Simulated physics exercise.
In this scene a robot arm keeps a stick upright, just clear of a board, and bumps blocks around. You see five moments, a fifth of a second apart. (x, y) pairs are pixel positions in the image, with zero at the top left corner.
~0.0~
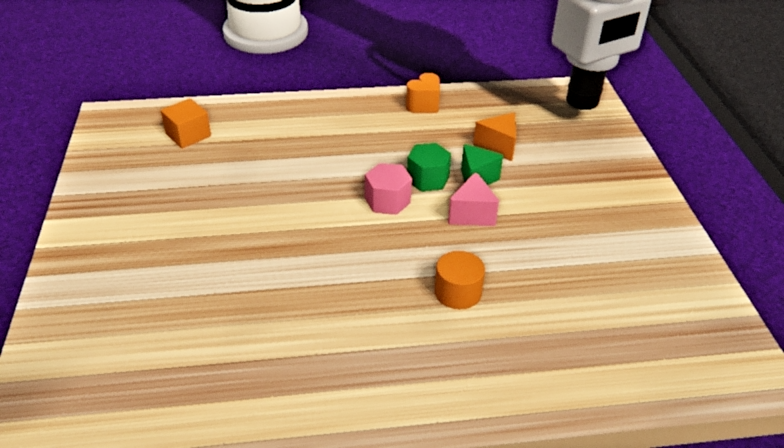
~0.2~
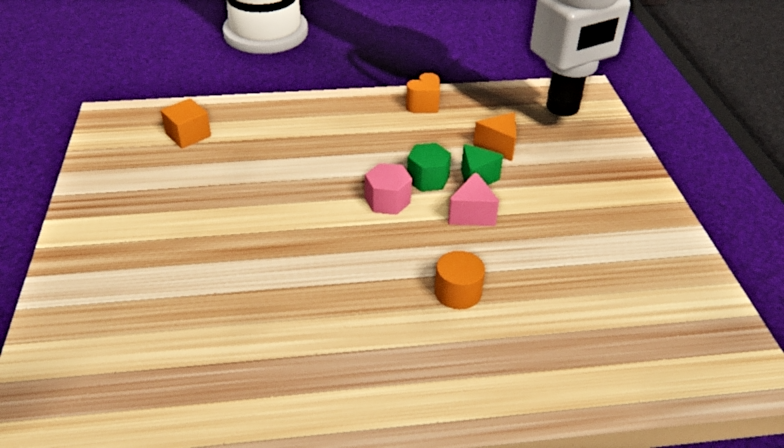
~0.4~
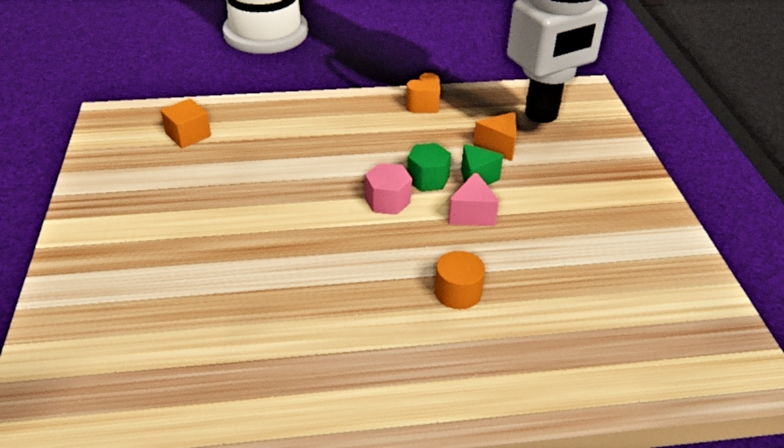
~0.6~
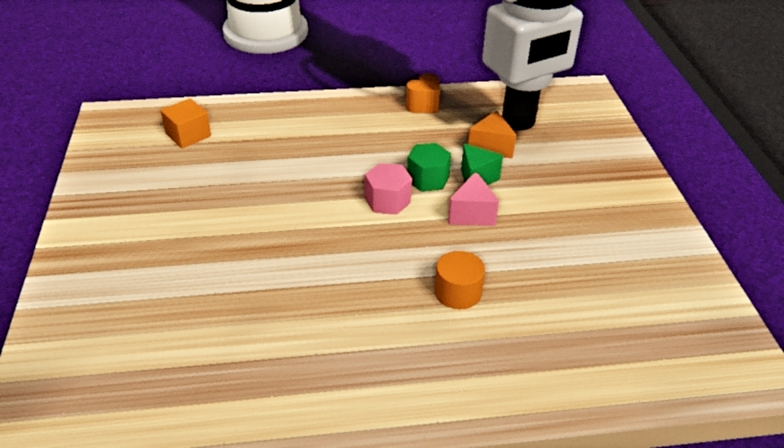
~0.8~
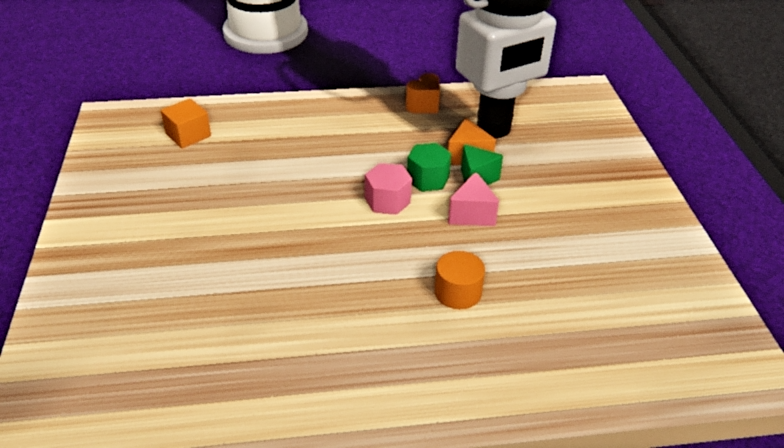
A black-tipped grey and white robot arm tool moves left and slightly nearer over a striped wooden board on purple cloth, seen from a fixed, raised view. An orange cube sits far left, an orange heart-shaped block at the back, pink and green blocks near the centre, and an orange cylinder in front. The tip pushes the orange triangle left behind the green blocks while the others stay put.
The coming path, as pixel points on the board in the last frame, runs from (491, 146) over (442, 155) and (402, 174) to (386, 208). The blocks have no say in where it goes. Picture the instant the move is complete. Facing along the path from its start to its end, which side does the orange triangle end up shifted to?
Shifted right.
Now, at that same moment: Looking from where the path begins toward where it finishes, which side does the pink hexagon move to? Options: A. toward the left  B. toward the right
A
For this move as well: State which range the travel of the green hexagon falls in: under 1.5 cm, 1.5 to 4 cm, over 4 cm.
Travel: Beyond 4 cm.
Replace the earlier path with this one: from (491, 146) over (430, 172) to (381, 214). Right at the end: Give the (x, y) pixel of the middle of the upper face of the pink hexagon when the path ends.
The middle of the upper face of the pink hexagon will lie at about (353, 209) in the picture.
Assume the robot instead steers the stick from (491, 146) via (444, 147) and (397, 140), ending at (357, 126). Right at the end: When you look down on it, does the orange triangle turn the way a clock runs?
No, it doesn't check out.
What follows on the original path. One third of the way, stick at (443, 138); pink hexagon at (381, 184); green hexagon at (408, 162), turned 45° anticlockwise; orange triangle at (418, 141).
Two thirds of the way, stick at (403, 158); pink hexagon at (376, 197), turned 25° clockwise; green hexagon at (398, 175), turned 75° anticlockwise; orange triangle at (368, 155).
At the end, stick at (386, 191); pink hexagon at (354, 235), turned 30° clockwise; green hexagon at (380, 211), turned 75° anticlockwise; orange triangle at (359, 163), turned 50° clockwise; green triangle not moved.
